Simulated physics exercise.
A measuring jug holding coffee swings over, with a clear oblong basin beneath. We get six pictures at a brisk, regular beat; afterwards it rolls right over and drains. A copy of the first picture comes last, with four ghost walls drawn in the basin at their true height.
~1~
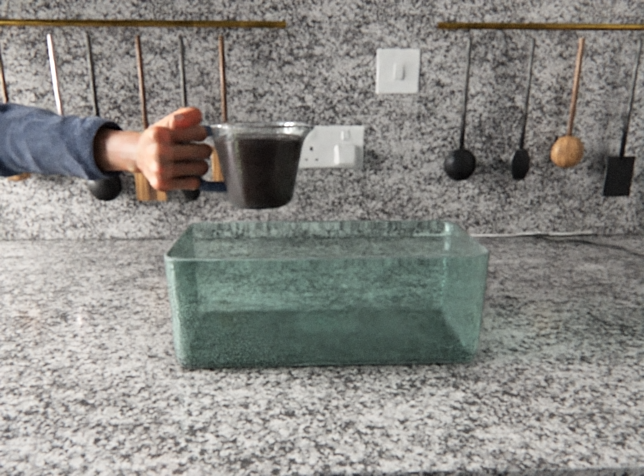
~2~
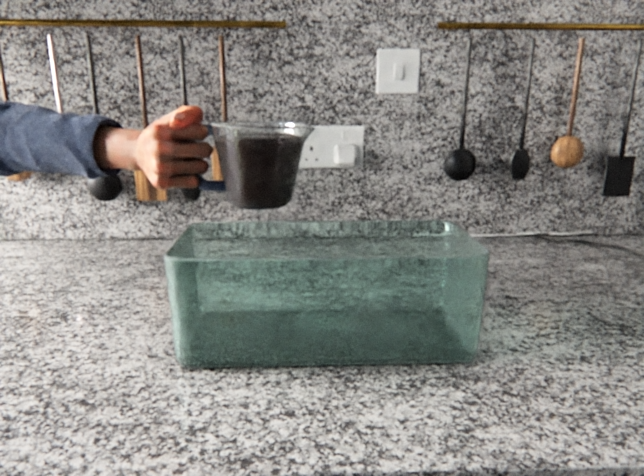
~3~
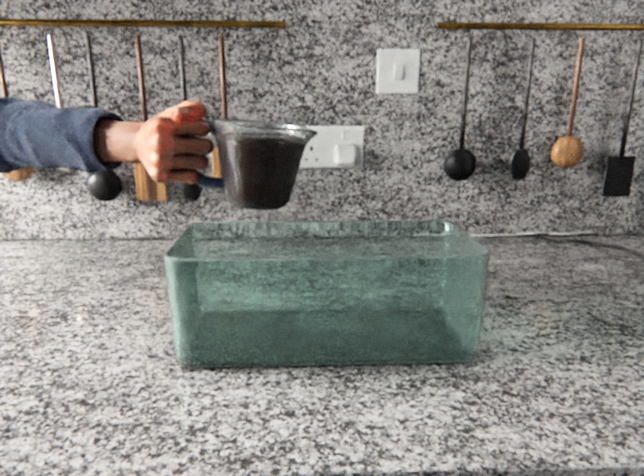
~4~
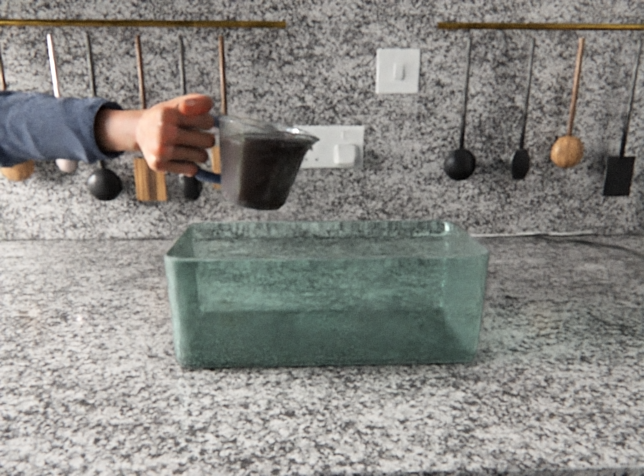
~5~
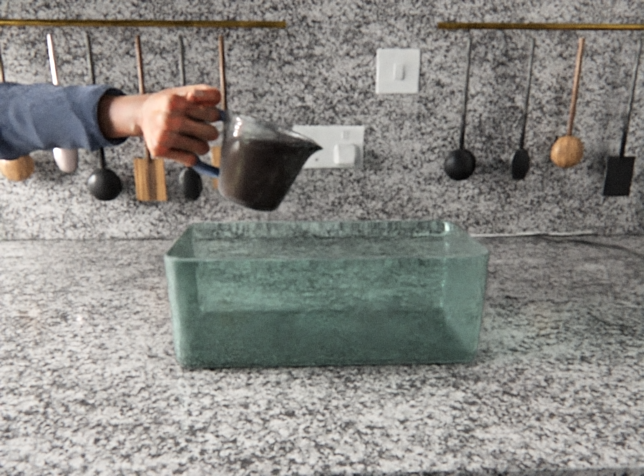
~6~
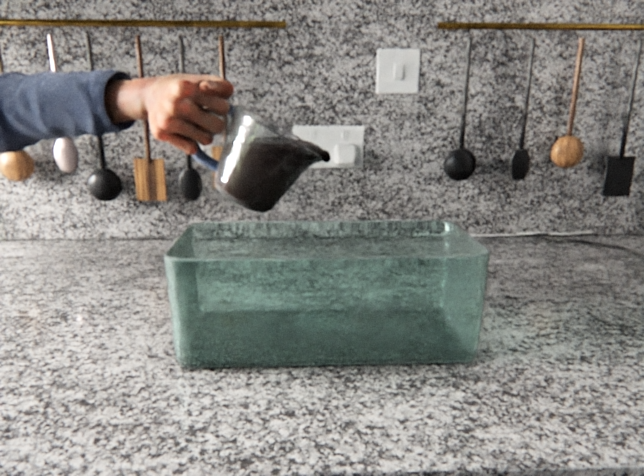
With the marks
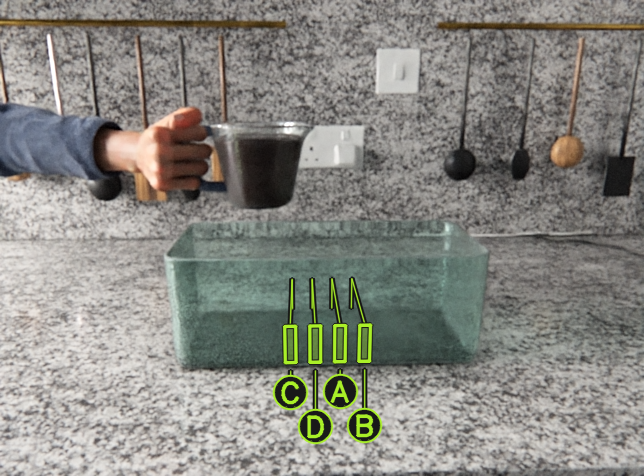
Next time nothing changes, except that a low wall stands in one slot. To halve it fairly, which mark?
B is best.
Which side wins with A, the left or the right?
The right side.
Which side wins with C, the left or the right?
The right side.
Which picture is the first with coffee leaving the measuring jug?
In picture 6.
On the marked copy, A at (340, 369); B at (364, 369); C at (290, 370); D at (315, 370).
With A, about 13 % ends left of the wall and 86 % right of it.
With B, about 53 % ends left of the wall and 47 % right of it.
With C, about 2 % ends left of the wall and 98 % right of it.
With D, about 2 % ends left of the wall and 97 % right of it.
